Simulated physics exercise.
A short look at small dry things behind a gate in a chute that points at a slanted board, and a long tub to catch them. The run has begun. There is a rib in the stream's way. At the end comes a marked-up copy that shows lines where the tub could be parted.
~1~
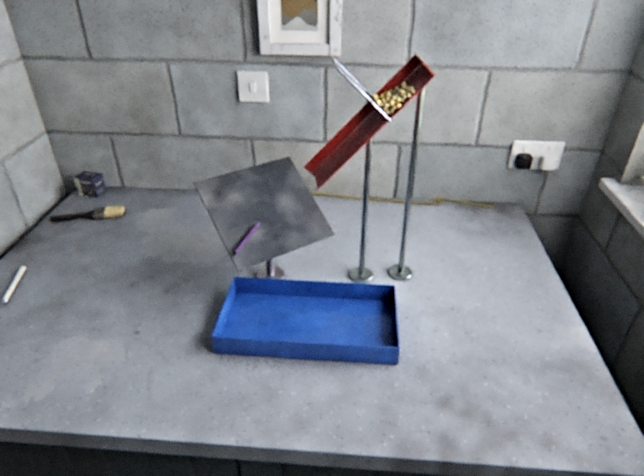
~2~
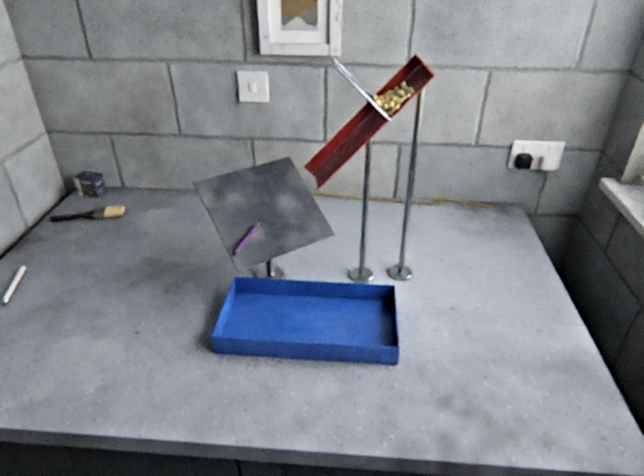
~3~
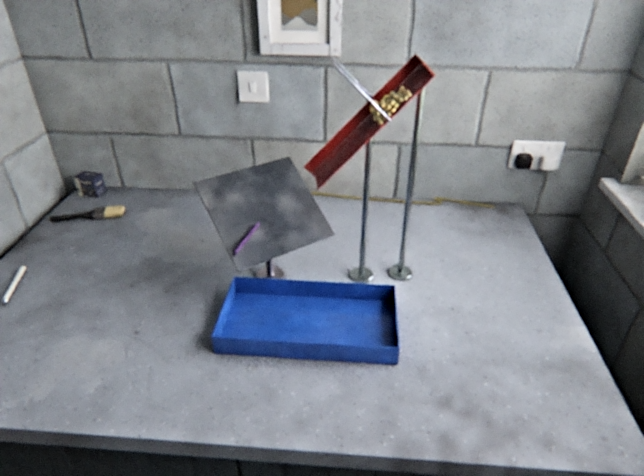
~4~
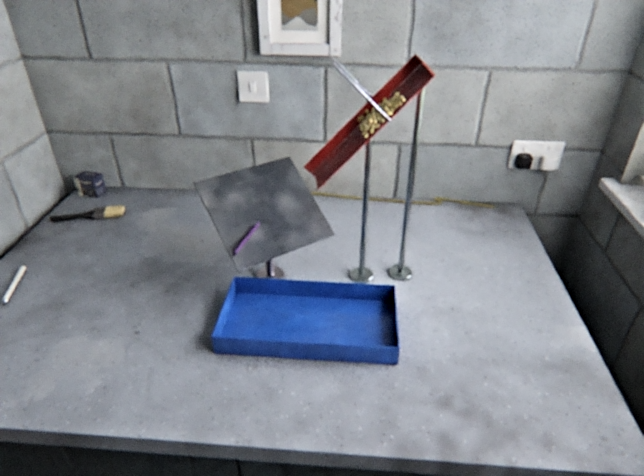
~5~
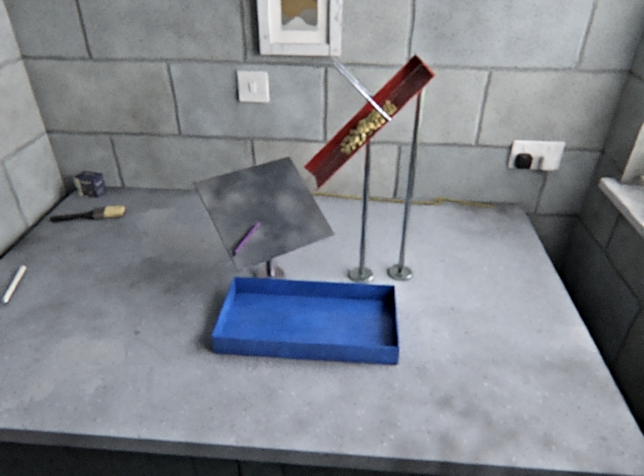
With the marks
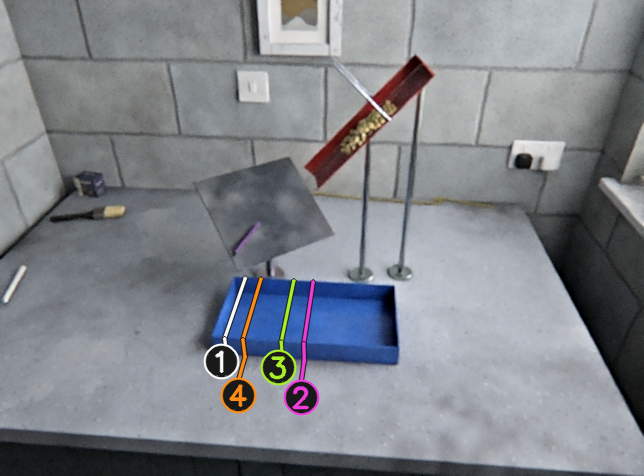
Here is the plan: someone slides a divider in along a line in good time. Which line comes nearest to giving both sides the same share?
Line 3.
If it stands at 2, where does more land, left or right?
The left side.
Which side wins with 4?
Right.
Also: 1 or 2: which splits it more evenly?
That is line 2.
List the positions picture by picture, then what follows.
Load behind the gate at (393, 100), soya beans; lip of the chute at (317, 183), sloping fairly steeply, in the first frame.
Middle of the board at (266, 209), tilted fairly steeply; middle of its low edge at (289, 252); of its high edge at (244, 168), in the second frame.
Front corners of the tub at (212, 336) and (399, 348), empty; front of the load at (376, 118), in the third frame.
Middle of the load at (378, 112); its front at (365, 134), about a quarter of the way to the lip; rib from (260, 222) to (235, 252), in the fourth frame.
Middle of the load at (370, 127); its front at (343, 150), about half of the way to the lip, in the fifth frame.
On the marked copy, line 1 crosses the front rim at (224, 337); line 2 crosses the front rim at (303, 342); line 3 crosses the front rim at (281, 341); line 4 crosses the front rim at (243, 338).
With 1, of what is caught, a stray few on the left of the divider, nearly all on the right.
With 2, of what is caught, most on the left of the divider, about a quarter on the right.
With 3, of what is caught, about two thirds on the left of the divider, about a third on the right.
With 4, of what is caught, a small part on the left of the divider, most on the right.
